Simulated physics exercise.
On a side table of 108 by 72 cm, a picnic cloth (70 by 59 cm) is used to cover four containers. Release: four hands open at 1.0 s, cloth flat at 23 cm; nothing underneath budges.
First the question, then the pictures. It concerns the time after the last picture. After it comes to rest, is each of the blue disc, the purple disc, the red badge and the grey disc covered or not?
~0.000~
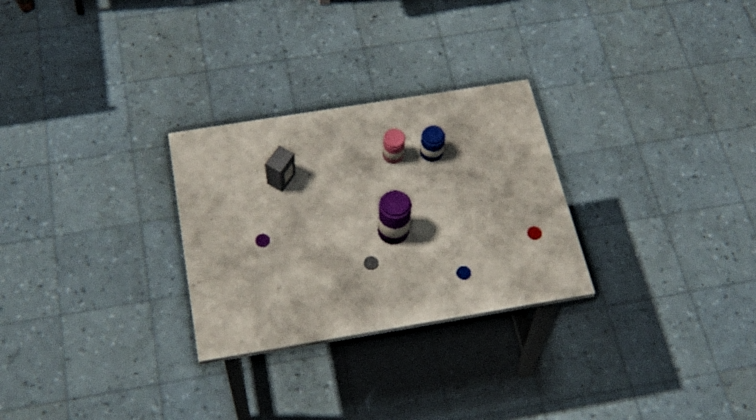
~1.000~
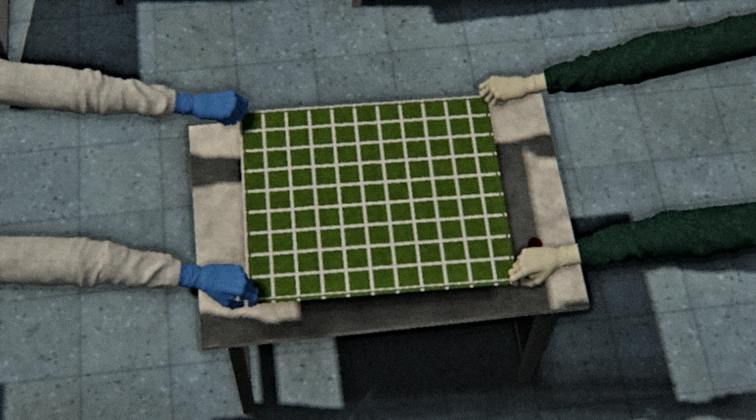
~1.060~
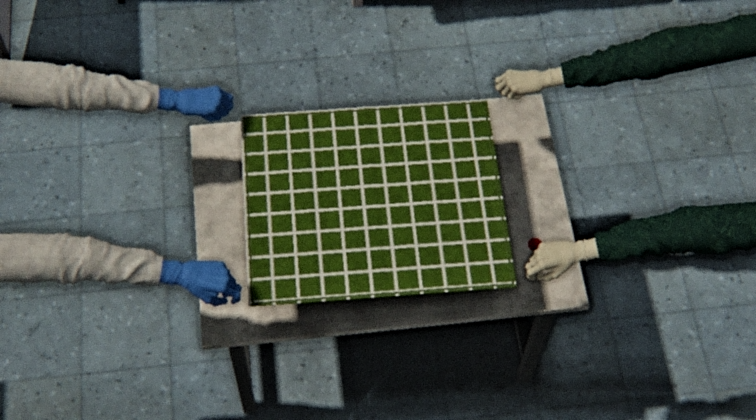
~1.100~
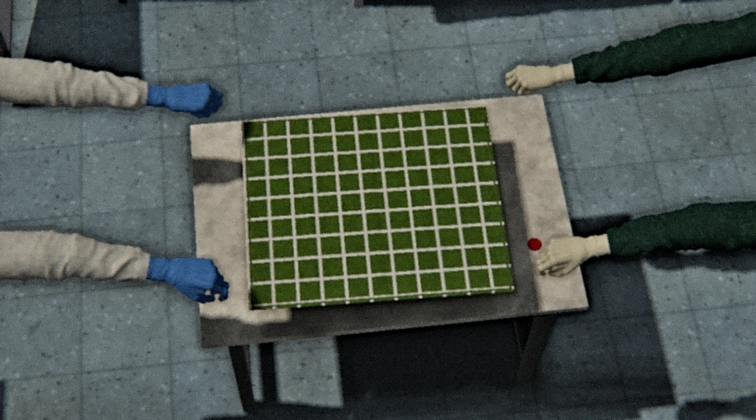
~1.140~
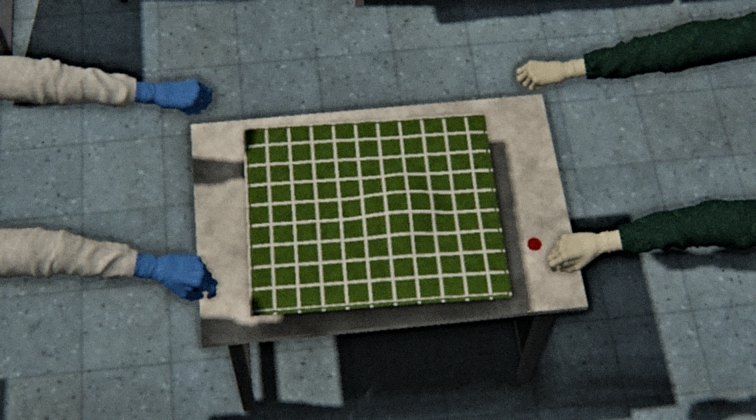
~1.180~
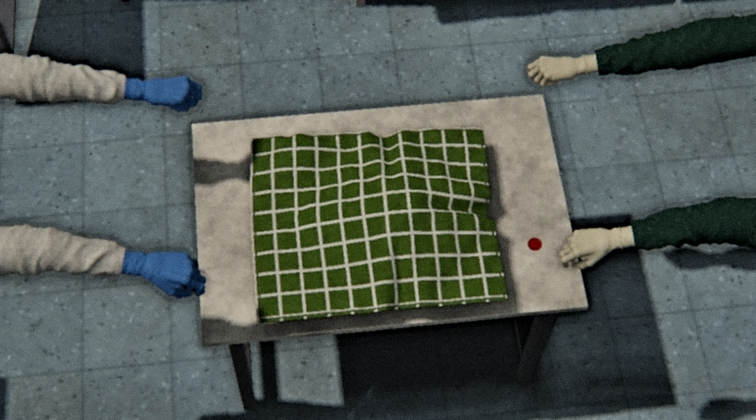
In order: The blue disc vanishes under it; the purple disc gets covered; the red badge remains in the open; the grey disc ends under the cloth.
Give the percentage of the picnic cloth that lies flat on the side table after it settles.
I'd say close to 25 in a hundred.
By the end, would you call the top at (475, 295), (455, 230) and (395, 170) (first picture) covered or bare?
In order: Exposed, hidden, hidden.
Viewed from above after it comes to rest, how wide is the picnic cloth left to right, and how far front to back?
64 cm x 56 cm, roughly.
At 1.4 s, 20 % of it is down, spanning 65 by 57 cm, above blue disc, purple disc, grey disc.
At 1.5 s, 20 % of it is down, spanning 64 by 56 cm, above blue disc, purple disc, grey disc.
At 1.7 s, 25 % of it is down, spanning 62 by 56 cm, above blue disc, purple disc, grey disc.
At 1.9 s, 20 % of it is down, spanning 63 by 56 cm, above blue disc, purple disc, grey disc.
At 2.7 s, 25 % of it is down, spanning 63 by 56 cm, above blue disc, purple disc, grey disc.
